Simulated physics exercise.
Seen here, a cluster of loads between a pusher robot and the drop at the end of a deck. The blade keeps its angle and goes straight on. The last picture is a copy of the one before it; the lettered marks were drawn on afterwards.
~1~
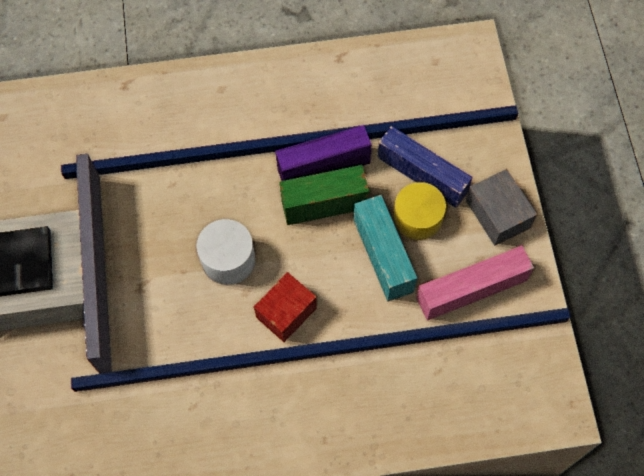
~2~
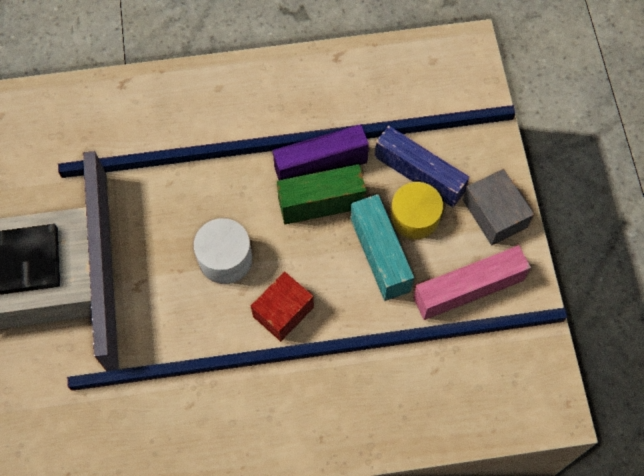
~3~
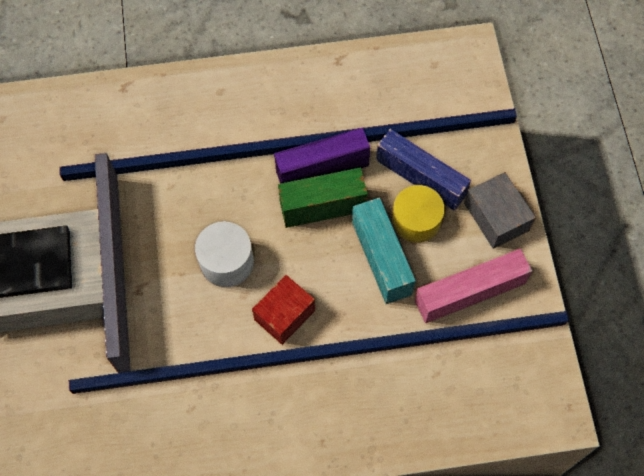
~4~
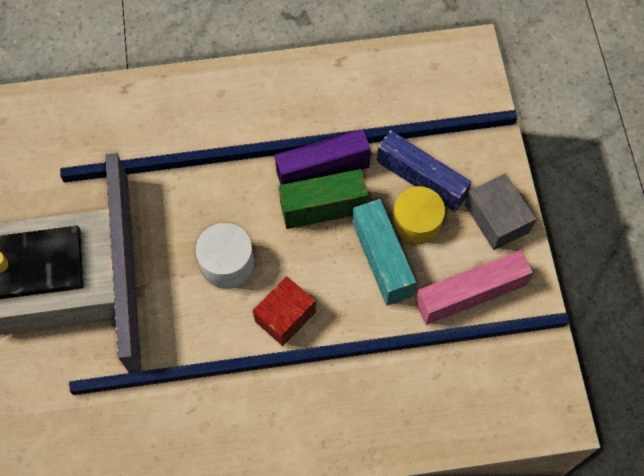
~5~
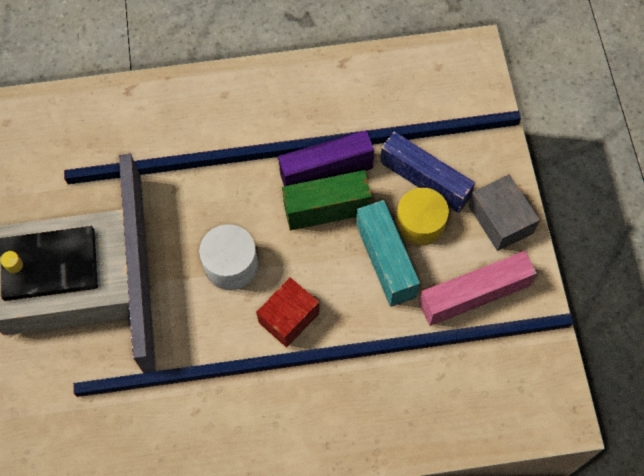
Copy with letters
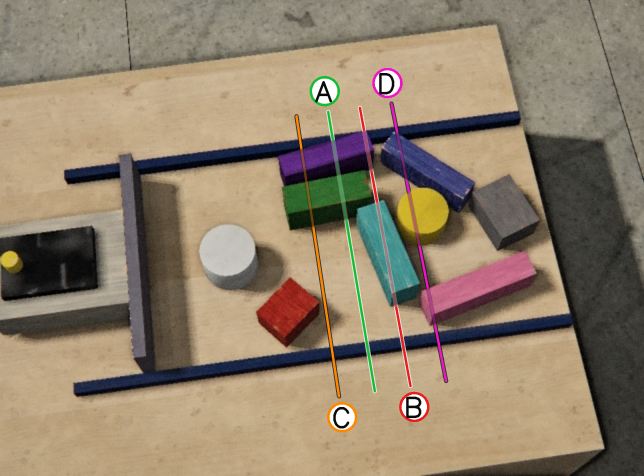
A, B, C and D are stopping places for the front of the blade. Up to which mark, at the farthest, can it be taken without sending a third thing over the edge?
Line D.
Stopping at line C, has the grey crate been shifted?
No.
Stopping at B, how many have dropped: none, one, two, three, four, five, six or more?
In all, none.
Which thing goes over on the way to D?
It is the grey crate.
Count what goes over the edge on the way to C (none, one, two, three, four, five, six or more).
In all, none.
On the copy, A at (350, 243); B at (384, 239); C at (316, 248); D at (417, 234).
On D. First, robot (160, 247); white canister (272, 252); grey crate (503, 213).
Then, robot (262, 234); grey crate (513, 220); blue bar (454, 169).
Finally, robot (341, 223); grey crate over the edge; blue bar (533, 157); one fallen.
By contrast, A is within the limit but short; B is within the limit but short; C is within the limit but short.
